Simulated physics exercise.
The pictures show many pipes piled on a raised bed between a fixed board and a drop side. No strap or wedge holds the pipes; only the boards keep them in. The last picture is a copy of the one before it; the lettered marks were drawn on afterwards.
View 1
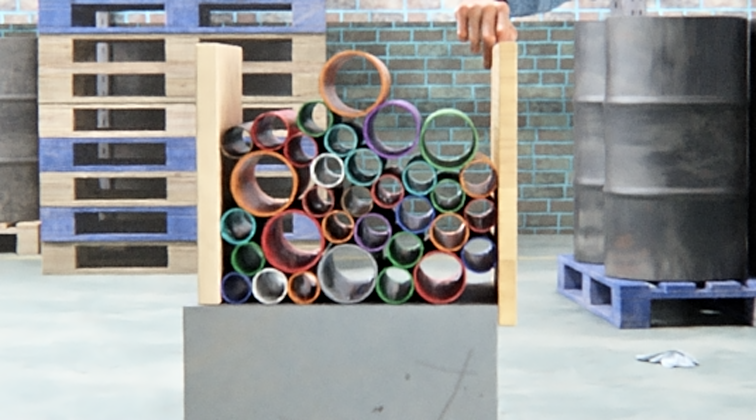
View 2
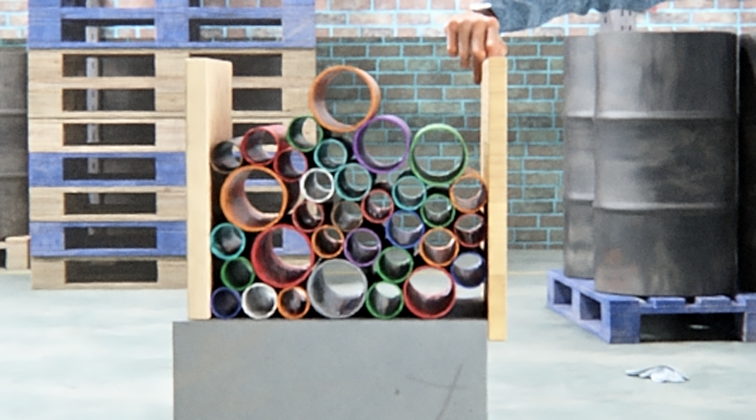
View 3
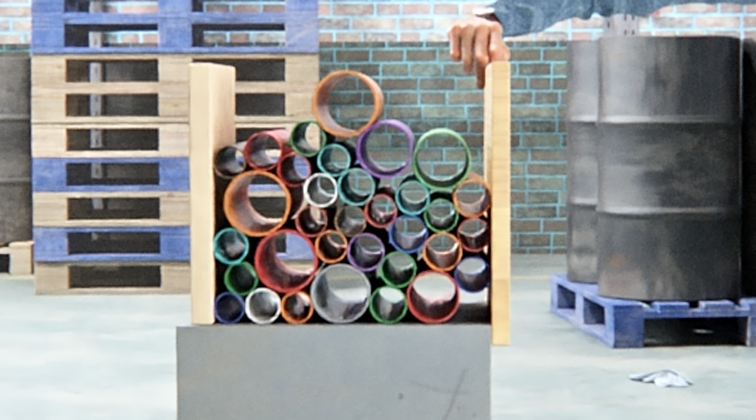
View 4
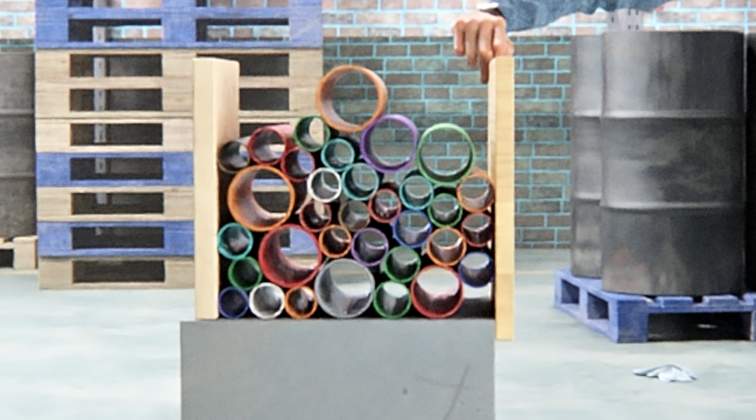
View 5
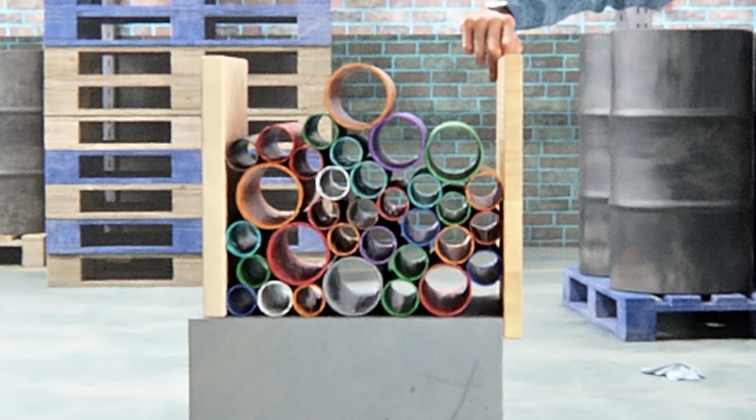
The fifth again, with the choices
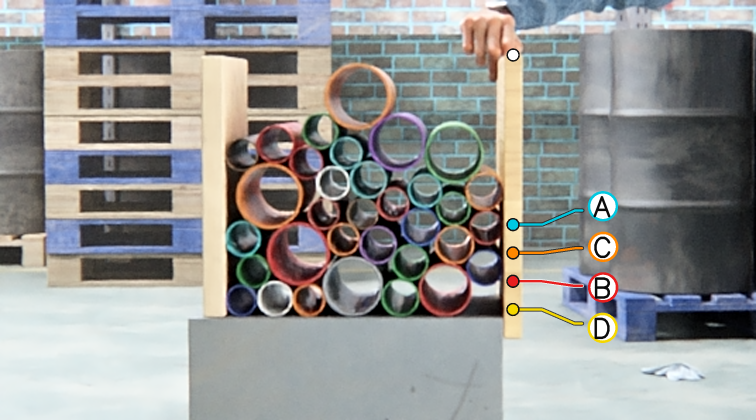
The video shows colourful pipes of different sizes stacked between two upright wooden boards on a grey block, a hand resting on the right board, while the view shifts slightly and the pipes stay in place.
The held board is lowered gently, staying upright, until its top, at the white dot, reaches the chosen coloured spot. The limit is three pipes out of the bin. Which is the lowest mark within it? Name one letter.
The lowest mark that will do is A.
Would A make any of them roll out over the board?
Yes, at A.
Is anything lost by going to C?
Yes.
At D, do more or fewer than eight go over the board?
More than eight.
On the copy, A at (513, 225); B at (513, 281); C at (513, 253); D at (513, 309); the white dot at (514, 55).
On A. First, top of the board (504, 129).
Then, top of the board (504, 213).
Finally, top of the board (504, 224), one out over the board.
By contrast, B more than three out over the board; C more than three out over the board; D more than three out over the board.
